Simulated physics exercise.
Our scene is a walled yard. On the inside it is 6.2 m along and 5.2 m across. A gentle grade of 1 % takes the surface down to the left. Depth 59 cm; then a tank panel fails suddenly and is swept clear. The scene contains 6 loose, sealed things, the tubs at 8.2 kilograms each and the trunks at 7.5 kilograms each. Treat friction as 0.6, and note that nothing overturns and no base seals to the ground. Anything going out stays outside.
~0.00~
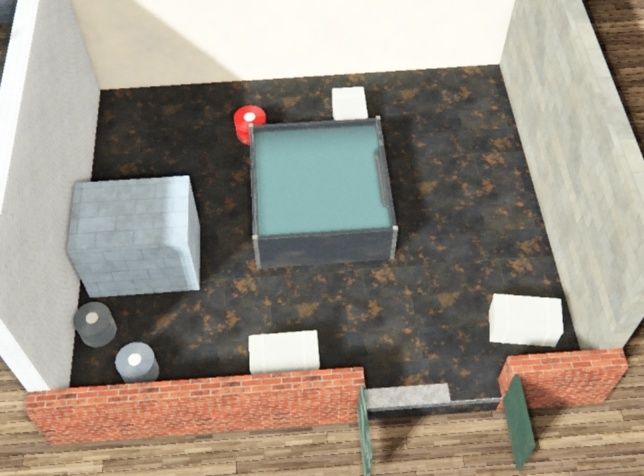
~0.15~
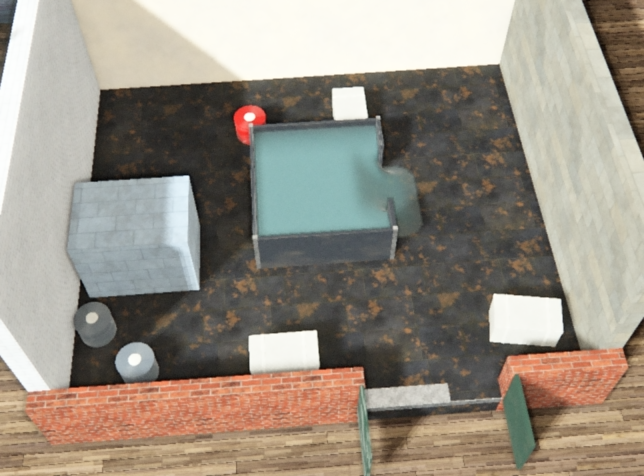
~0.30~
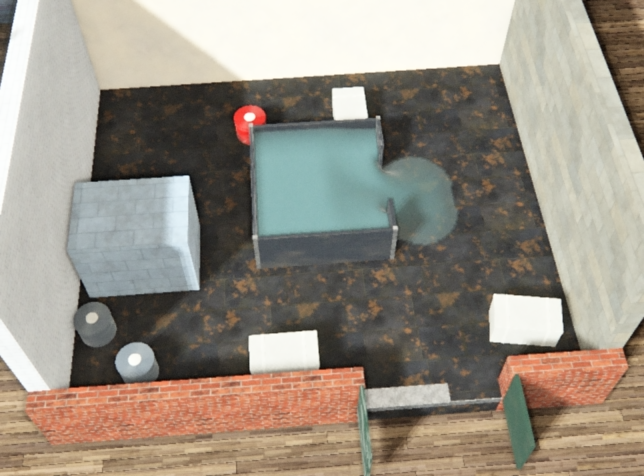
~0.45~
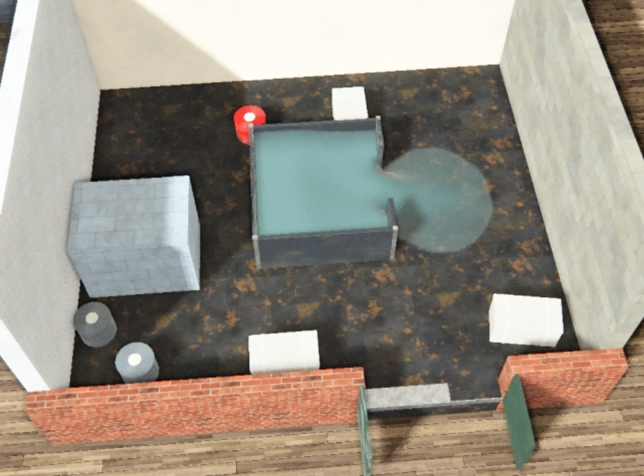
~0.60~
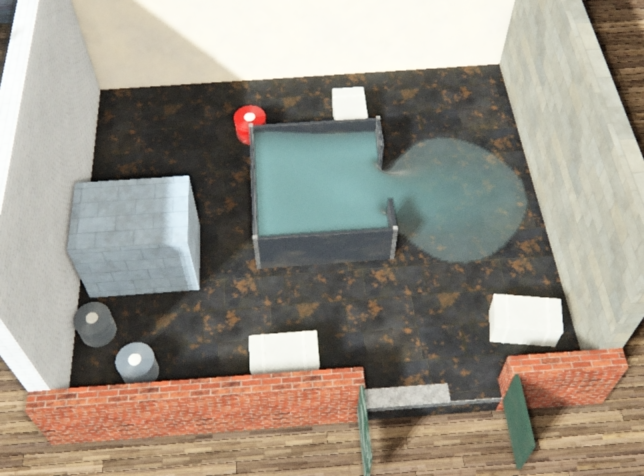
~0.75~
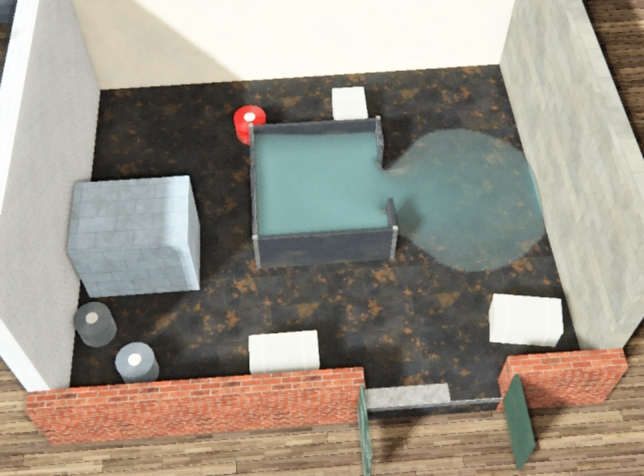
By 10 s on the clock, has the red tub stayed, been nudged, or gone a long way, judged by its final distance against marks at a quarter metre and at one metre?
It budges a great deal.
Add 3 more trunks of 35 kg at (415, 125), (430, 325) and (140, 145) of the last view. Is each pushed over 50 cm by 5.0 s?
Order as asked - not as far, not as far, not as far.
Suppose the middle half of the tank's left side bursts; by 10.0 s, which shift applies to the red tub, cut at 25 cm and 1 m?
With that failure, the red tub lands a long way off.
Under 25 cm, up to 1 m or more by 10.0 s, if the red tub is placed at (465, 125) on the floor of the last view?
By that time it is swept a long way.
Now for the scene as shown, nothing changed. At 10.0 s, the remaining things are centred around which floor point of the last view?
I'd say about (161, 284) in the last view.
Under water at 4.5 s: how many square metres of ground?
Around 24 m2 of it.
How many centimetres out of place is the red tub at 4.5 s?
Displacement by then near 0 cm.
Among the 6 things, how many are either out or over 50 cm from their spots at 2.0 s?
The number comes to 0.
After 2.0 s the red tub is near (250, 117), 0.0 m from its start, aground; 0 of 6 are out; 0 afloat.
After 4.5 s the red tub is near (249, 117), 0.0 m from its start, aground; 0 of 6 are out; 1 afloat.
After 7.0 s the red tub is near (164, 131), 1.2 m from its start, aground; 0 of 6 are out; 2 afloat.
After 10.0 s the red tub is near (115, 167), 2.0 m from its start, afloat; 0 of 6 are out; 6 afloat.
